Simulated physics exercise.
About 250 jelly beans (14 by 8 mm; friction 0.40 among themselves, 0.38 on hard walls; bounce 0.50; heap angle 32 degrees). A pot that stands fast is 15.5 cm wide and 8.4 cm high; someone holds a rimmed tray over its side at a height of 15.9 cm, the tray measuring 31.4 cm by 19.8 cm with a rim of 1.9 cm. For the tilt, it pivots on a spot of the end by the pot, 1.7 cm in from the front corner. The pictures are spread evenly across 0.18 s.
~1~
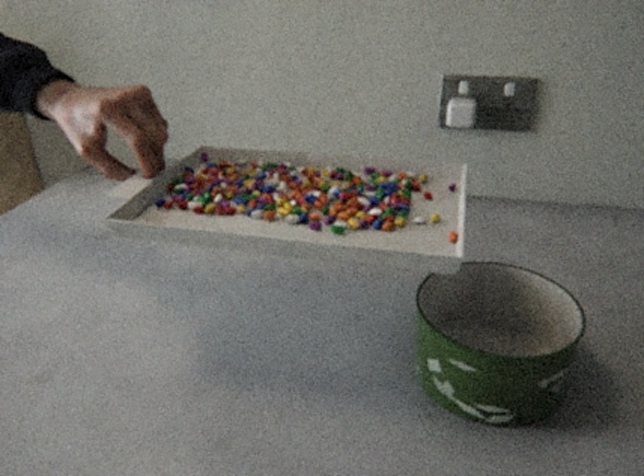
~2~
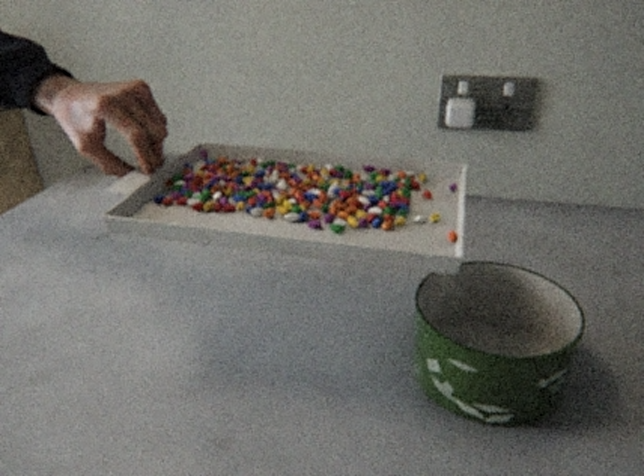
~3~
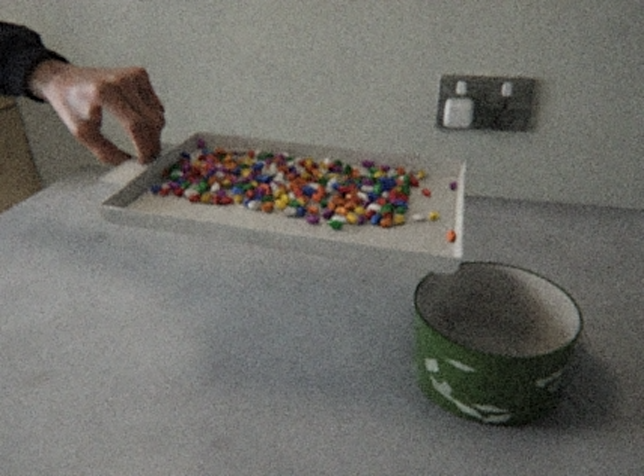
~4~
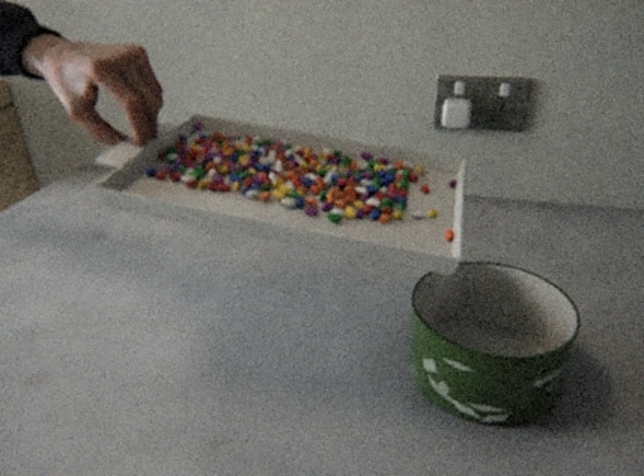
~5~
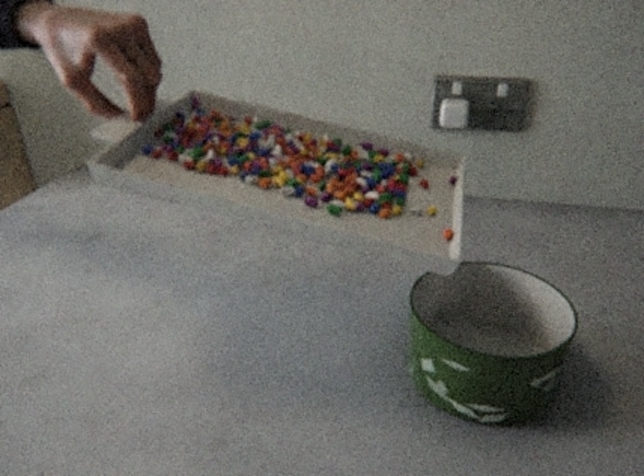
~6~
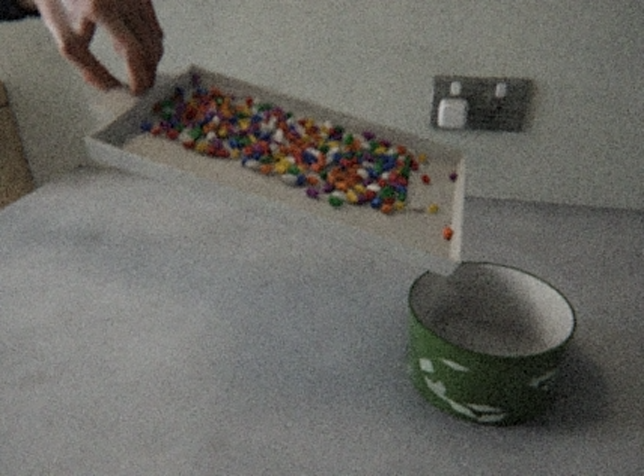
A grey tabletop stands against a pale wall with a double socket, seen from the front and slightly above in dim, grainy light. A shallow, pale rimmed tray of multicoloured jelly beans is above the table, its right end over a green pot with white markings. The hand at left gradually raises that end, steepening the tray's rightward slope while the beans stay bunched, as the view drifts very slightly.
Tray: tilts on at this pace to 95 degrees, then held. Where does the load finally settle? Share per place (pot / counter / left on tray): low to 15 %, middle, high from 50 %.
Shares - pot: Middle, counter: High, tray: Low.
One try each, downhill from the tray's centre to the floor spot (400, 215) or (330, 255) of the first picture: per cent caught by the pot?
About 55 per cent on the first try and 0 per cent on the second.
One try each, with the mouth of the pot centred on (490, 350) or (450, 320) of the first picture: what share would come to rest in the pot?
About 65 and 25 per cent.
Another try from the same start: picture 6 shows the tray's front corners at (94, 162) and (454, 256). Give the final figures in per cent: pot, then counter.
Pot 70 % / counter 30 %.
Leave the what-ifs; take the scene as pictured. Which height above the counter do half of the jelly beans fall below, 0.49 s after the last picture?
Roughly 18 cm above the counter.
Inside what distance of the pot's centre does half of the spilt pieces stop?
Some 20 centimetres.
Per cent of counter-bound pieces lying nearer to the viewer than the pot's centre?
Roughly 90 percent of the spill.
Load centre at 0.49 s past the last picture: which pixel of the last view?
The load's centre is near (509, 252) at that time.
Then, 0.29 s after the last picture, tilt 55 degrees; the tray holds 100 %, the pot 0 %.
Then, 0.49 s after the last picture, tilt 81 degrees; the tray holds 60 %, the pot 0 %.
Then, 0.80 s after the last picture, tilt 95 degrees; the tray holds 0 %, the pot 35 %.
In the end, pot 40 %, counter 60 %, tray 0 %.
